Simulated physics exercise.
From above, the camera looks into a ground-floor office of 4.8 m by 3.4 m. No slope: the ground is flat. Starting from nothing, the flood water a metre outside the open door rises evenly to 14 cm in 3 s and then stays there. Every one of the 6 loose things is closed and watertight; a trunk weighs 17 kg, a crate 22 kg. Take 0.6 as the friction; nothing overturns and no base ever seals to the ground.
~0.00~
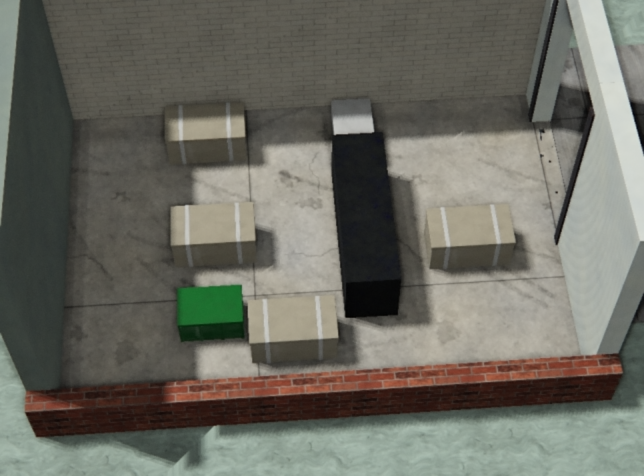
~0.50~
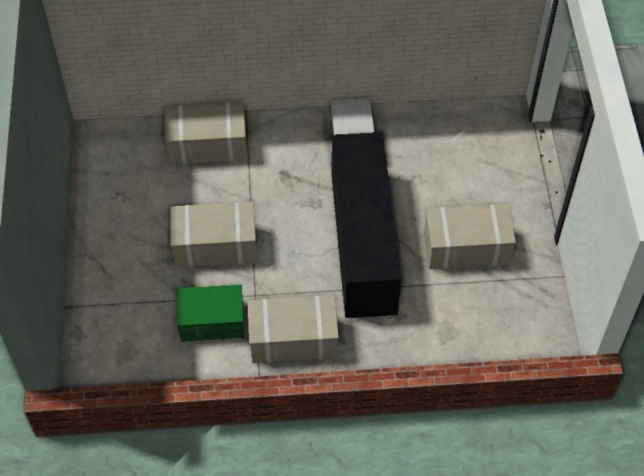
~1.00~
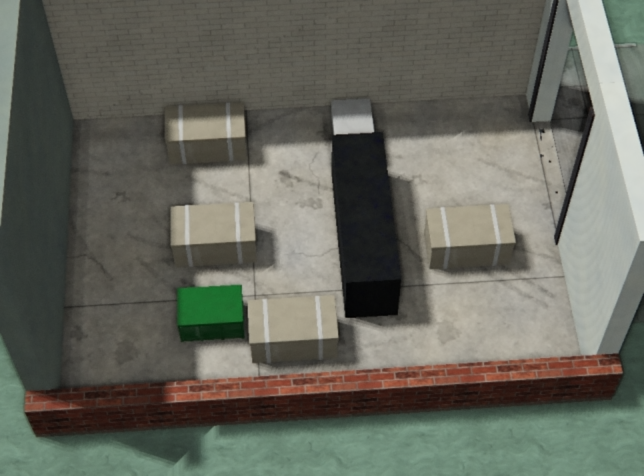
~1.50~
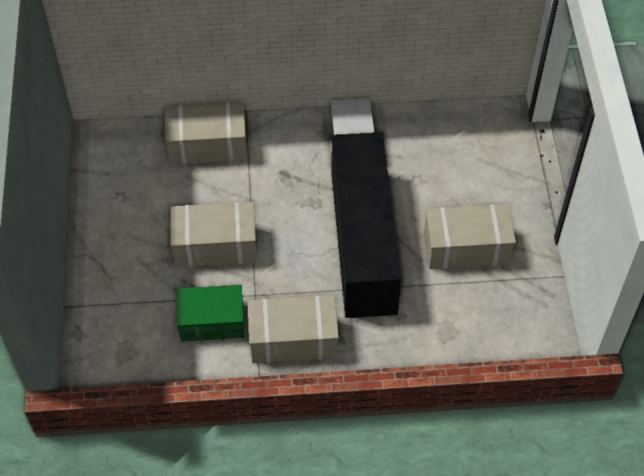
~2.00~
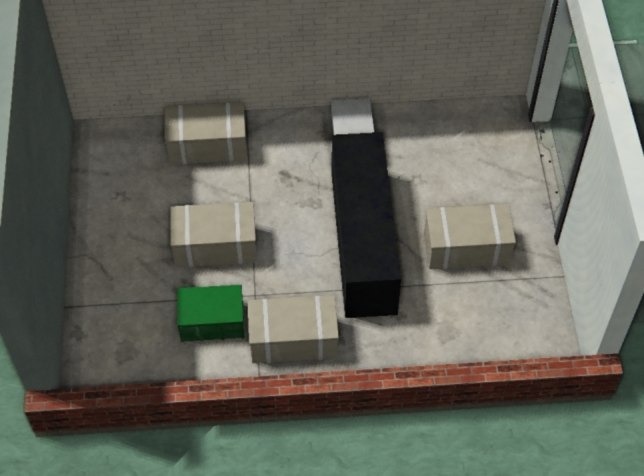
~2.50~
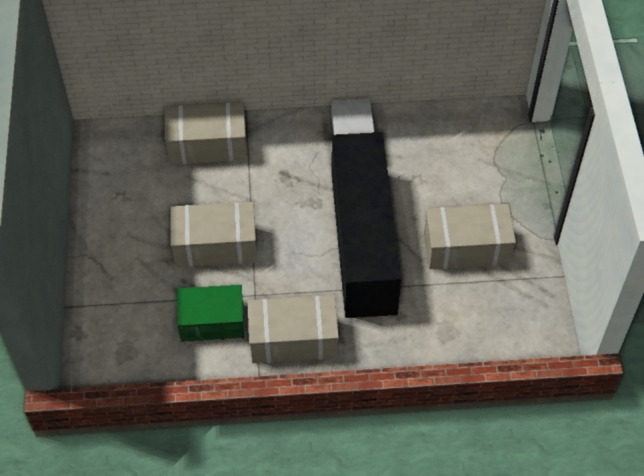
Green water surrounding a brick-edged room and creeping in at the right-hand doorway, while the crates and long black block stay still.
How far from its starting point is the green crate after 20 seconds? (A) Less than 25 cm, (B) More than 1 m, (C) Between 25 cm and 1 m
The answer is A.
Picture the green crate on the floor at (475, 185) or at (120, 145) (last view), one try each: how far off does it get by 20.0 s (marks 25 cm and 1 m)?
So, one try each: It goes a long distance the first time and budges a bit the second.
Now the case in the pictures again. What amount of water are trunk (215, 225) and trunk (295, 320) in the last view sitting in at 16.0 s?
Depth approx. 6 cm / 5 cm.
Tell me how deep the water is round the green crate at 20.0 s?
8 cm, roughly.
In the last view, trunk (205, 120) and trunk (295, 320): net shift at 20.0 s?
The first is 60 cm from its start, the second 50 cm.
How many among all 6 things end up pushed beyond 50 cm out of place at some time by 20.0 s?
Result: 4.
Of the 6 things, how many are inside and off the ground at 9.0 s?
Count: 1.
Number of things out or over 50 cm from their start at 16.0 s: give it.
My count gives 2.
After 4.0 s the green crate is near (210, 305), 0.0 m from its start, aground; 0 afloat.
After 9.0 s the green crate is near (210, 305), 0.0 m from its start, aground; 1 afloat.
After 16.0 s the green crate is near (210, 305), 0.0 m from its start, aground; 4 afloat.
After 20.0 s the green crate is near (210, 305), 0.0 m from its start, aground; 5 afloat.
